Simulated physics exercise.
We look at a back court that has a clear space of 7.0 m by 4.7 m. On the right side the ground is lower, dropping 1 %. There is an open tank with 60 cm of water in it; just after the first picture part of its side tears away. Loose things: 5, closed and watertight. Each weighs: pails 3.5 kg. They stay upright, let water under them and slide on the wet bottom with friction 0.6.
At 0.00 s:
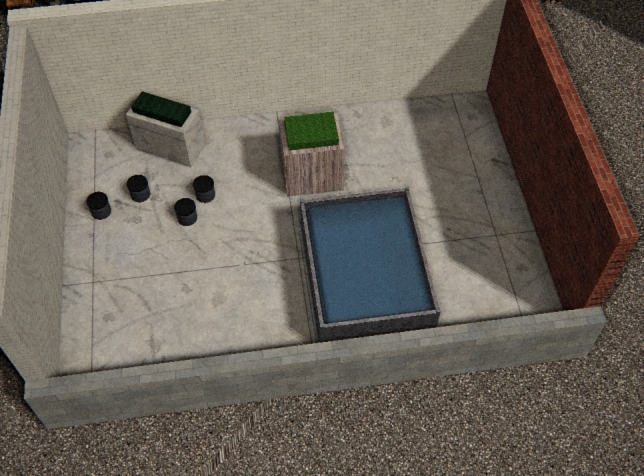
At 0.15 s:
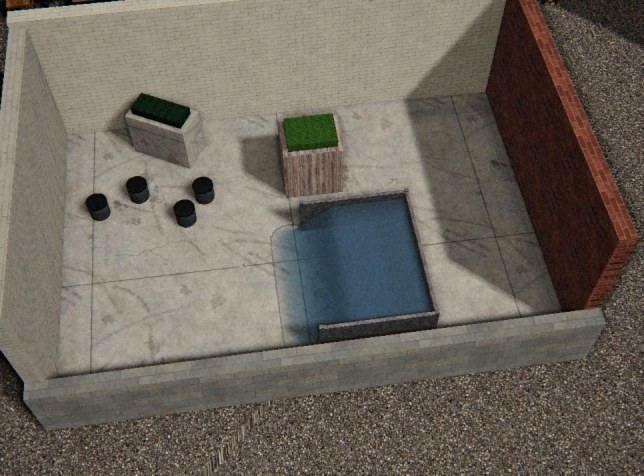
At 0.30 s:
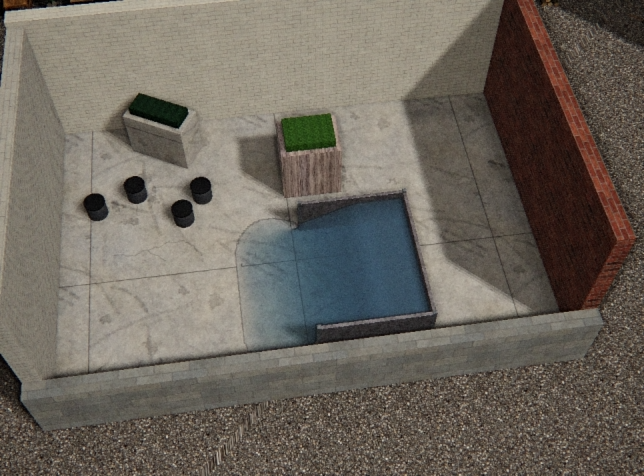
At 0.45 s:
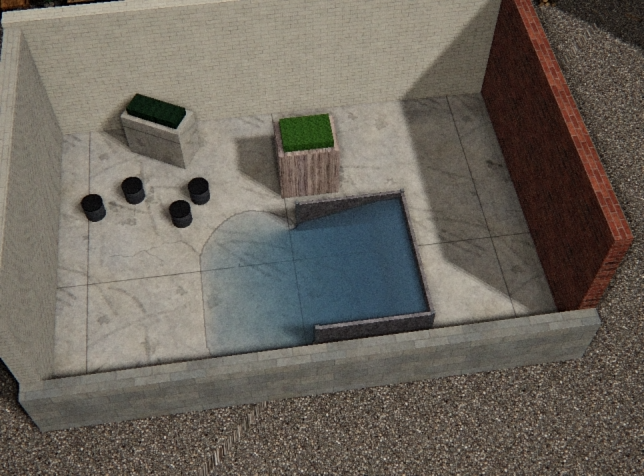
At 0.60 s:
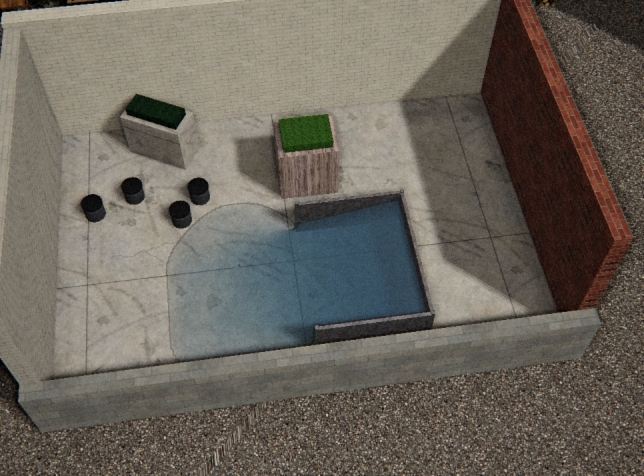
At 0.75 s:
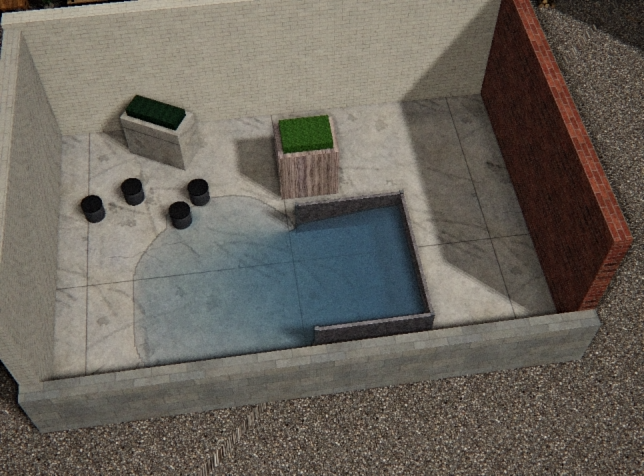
In a walled courtyard with pale walls and one red brick wall, a square tank of blue water stands beside a grass-topped block. Its left side opens, and water pours out leftward across the stone floor, spreading in a widening rounded sheet toward four dark cylinders that stay in place.
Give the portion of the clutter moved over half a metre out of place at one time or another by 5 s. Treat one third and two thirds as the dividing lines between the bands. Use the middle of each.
My guess is it is going to land at two thirds or higher.
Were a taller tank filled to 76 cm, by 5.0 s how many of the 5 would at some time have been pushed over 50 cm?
Under that setup the answer is 5.
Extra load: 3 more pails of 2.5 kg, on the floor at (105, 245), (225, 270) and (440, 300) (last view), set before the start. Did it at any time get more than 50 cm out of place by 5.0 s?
Reading them off in order: Clears the mark, clears the mark, not beyond.
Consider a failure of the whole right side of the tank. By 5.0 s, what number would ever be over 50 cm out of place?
The answer would then be 1.
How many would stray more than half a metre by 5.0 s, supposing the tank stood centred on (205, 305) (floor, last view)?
So the tally would be 3.
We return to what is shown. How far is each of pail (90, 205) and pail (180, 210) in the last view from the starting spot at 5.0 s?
Taking them in turn, I get 50 cm for the first and 120 cm for the second.
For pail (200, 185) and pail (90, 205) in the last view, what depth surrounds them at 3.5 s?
Roughly 25 and 19 cm.
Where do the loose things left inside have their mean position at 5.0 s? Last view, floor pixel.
Mean position approx. (146, 166).
After 1.1 s 0 of 5 are over 50 cm from their spots; 0 afloat.
After 2.2 s 4 of 5 are over 50 cm from their spots; 4 afloat.
After 3.5 s 4 of 5 are over 50 cm from their spots; 4 afloat.
After 5.0 s 4 of 5 are over 50 cm from their spots, and 4 have been at some point; 4 afloat.
